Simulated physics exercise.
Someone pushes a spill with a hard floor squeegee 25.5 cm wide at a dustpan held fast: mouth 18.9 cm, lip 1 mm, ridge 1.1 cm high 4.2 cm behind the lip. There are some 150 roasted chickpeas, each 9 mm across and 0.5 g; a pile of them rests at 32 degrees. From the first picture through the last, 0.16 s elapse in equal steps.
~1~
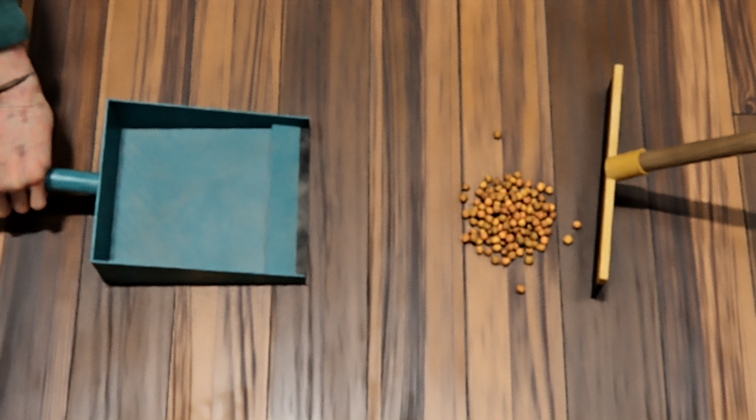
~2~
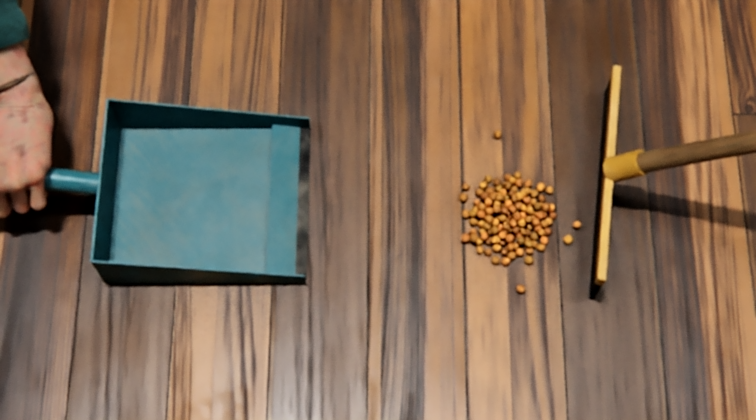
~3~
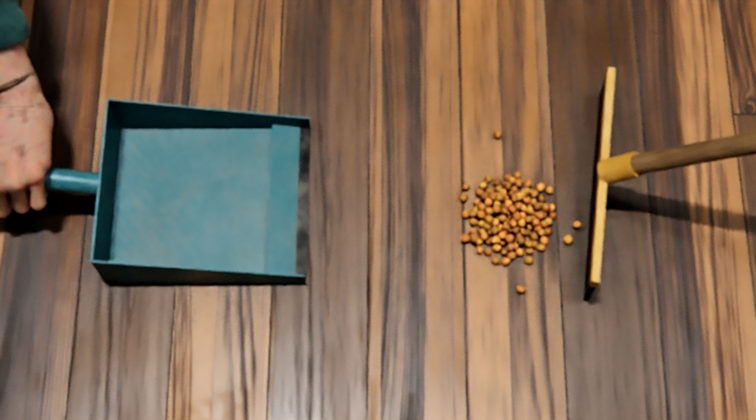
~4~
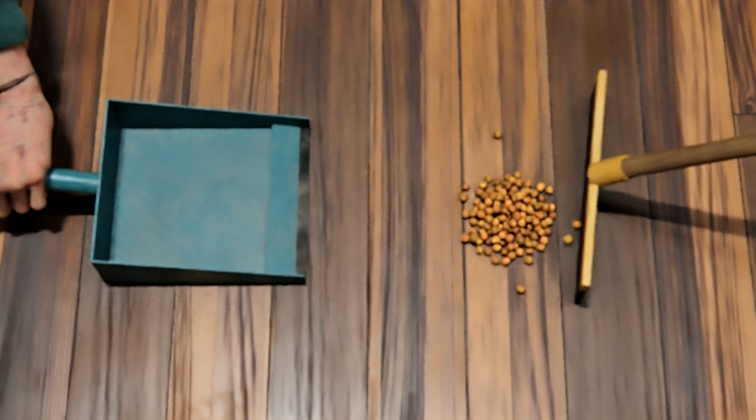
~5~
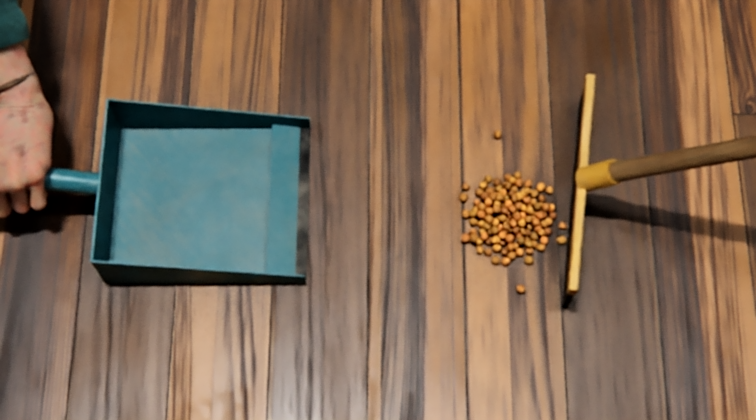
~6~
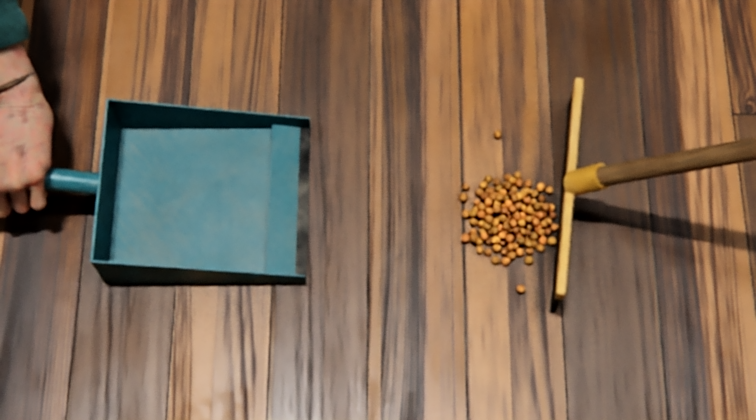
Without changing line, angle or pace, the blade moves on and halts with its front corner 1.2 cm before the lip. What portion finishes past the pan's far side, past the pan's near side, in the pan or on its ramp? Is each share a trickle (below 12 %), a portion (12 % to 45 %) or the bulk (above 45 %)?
In the end far side: I predict a minor share of the load. Near side: I predict a mid-range share of the load. Pan: I predict a minor share of the load.
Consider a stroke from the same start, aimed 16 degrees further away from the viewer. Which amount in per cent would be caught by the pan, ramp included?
In that case around 30 per cent.
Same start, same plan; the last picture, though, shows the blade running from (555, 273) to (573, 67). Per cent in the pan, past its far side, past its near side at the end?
Final per cent - pan 40, far 5, near 5.
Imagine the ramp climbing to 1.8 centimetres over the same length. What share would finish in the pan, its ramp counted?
Estimate with the new ramp: Some 5 in a hundred.
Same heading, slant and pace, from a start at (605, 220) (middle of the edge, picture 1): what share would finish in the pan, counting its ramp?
It would come to about 5 in a hundred.
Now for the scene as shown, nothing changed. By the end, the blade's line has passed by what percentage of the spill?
Estimate: Around 5 %.
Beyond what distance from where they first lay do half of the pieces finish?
Near 22 cm.
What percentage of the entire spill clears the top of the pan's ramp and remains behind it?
Estimate: Near 0 per cent of all.
Then, 0.29 s after the last picture, middle of the blade 16 cm from the lip; 0 % over the lip, far side 0 %, near side 10 %.
Then, 0.49 s after the last picture, middle of the blade 8 cm from the lip; 0 % over the lip, far side 0 %, near side 20 %.
Then, 0.80 s after the last picture, middle of the blade 3 cm from the lip; 5 % over the lip, far side 0 %, near side 25 %.
In the end, far side 0 %, near side 25 %, pan 5 %, in front of the lip or behind the blade 70 %.
